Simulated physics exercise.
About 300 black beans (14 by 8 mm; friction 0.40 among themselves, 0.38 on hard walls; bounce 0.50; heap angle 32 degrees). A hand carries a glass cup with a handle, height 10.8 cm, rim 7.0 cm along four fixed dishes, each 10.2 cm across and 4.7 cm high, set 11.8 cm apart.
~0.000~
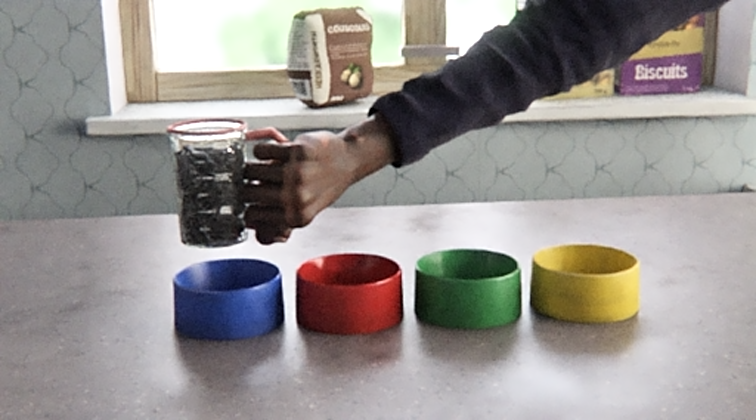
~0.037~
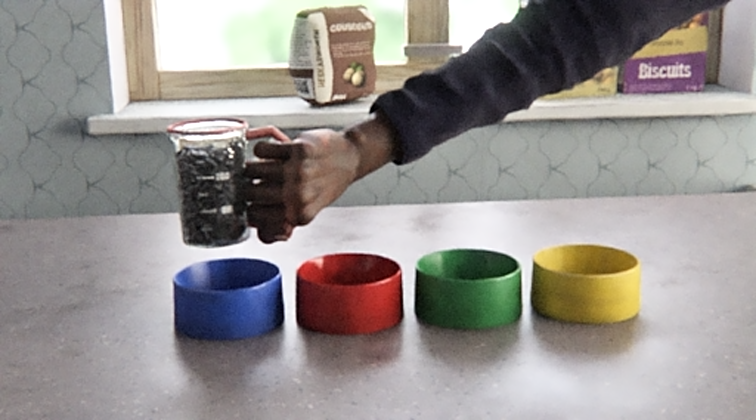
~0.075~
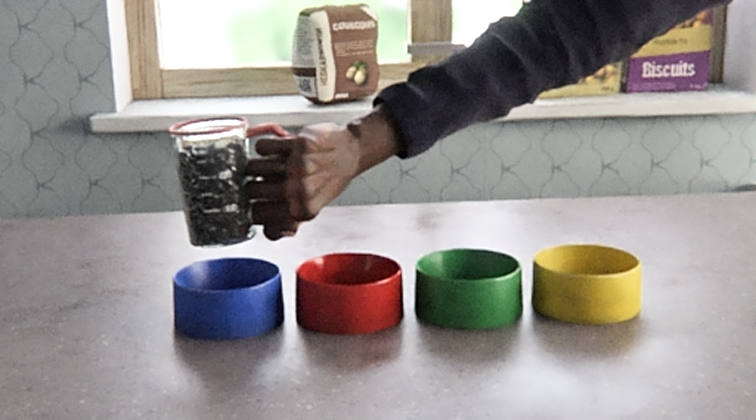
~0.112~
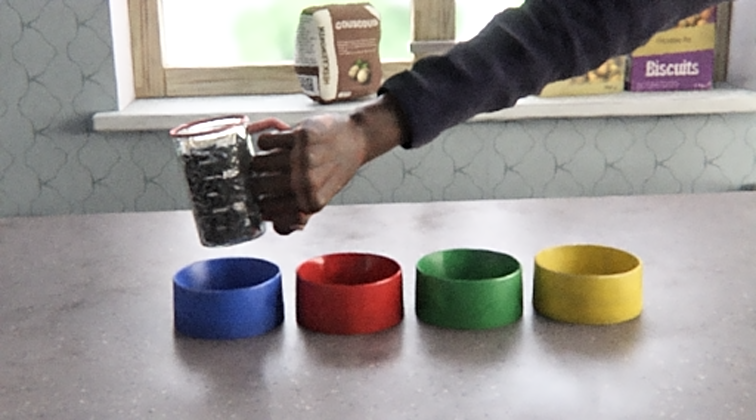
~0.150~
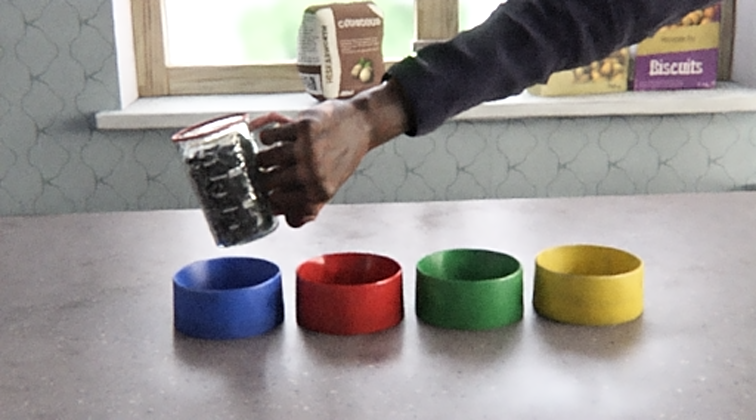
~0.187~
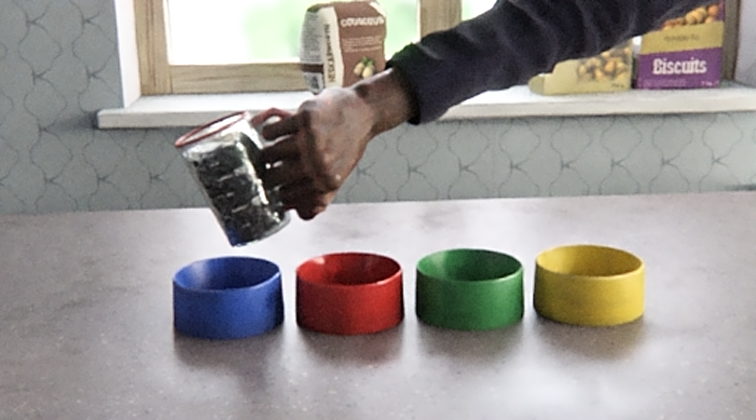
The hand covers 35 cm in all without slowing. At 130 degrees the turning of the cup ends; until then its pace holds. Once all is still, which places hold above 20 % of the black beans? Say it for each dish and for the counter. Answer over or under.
Red over, blue under, green under, yellow under, counter under.
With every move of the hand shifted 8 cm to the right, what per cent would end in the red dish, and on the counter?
In that case red 30, counter 30.
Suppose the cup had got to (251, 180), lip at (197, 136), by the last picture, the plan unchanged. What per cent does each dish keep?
Red 0, blue 0, green 50, yellow 10.
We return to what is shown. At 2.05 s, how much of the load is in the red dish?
Near 85 per cent so far.
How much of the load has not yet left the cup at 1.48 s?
About 0 per cent.
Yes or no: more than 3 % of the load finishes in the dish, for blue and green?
Blue yes; green no.
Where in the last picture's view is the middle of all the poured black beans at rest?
At about (343, 293).
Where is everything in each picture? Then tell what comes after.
The first picture shows cup at (211, 183), tilt 0 degrees, lip at (169, 128), moved 0.0 cm; middle of the pieces at (213, 191); blue dish at (228, 275); red dish at (349, 269); green dish at (468, 264); yellow dish at (585, 259).
The second picture shows cup at (212, 183), tilt 1 degrees, lip at (169, 128), moved 0.1 cm; middle of the pieces at (215, 191).
The third picture shows cup at (216, 182), tilt 4 degrees, lip at (170, 130), moved 0.5 cm; middle of the pieces at (219, 190).
The fourth picture shows cup at (222, 182), tilt 9 degrees, lip at (172, 133), moved 1.0 cm; middle of the pieces at (225, 189).
The fifth picture shows cup at (229, 181), tilt 15 degrees, lip at (174, 138), moved 1.7 cm; middle of the pieces at (234, 188).
The sixth picture shows cup at (237, 181), tilt 22 degrees, lip at (177, 143), moved 2.5 cm; middle of the pieces at (242, 187); blue dish at (227, 273); red dish at (349, 269); green dish at (470, 265); yellow dish at (589, 261). The cup turns about 170 degrees a second and travels 19 cm a second.
After 0.96 s, tilt 130 degrees; cup holds 20 %, red 65 %, blue 5 %.
After 1.48 s, tilt 130 degrees; cup holds 0 %, red 85 %, blue 5 %.
Then, at 2.05 s, tilt 130 degrees; cup holds 0 %, red 85 %, blue 5 %.
By 2.3 s all is still; red 85 %, blue 5 %, green 0 %, yellow 0 %, counter 10 %.
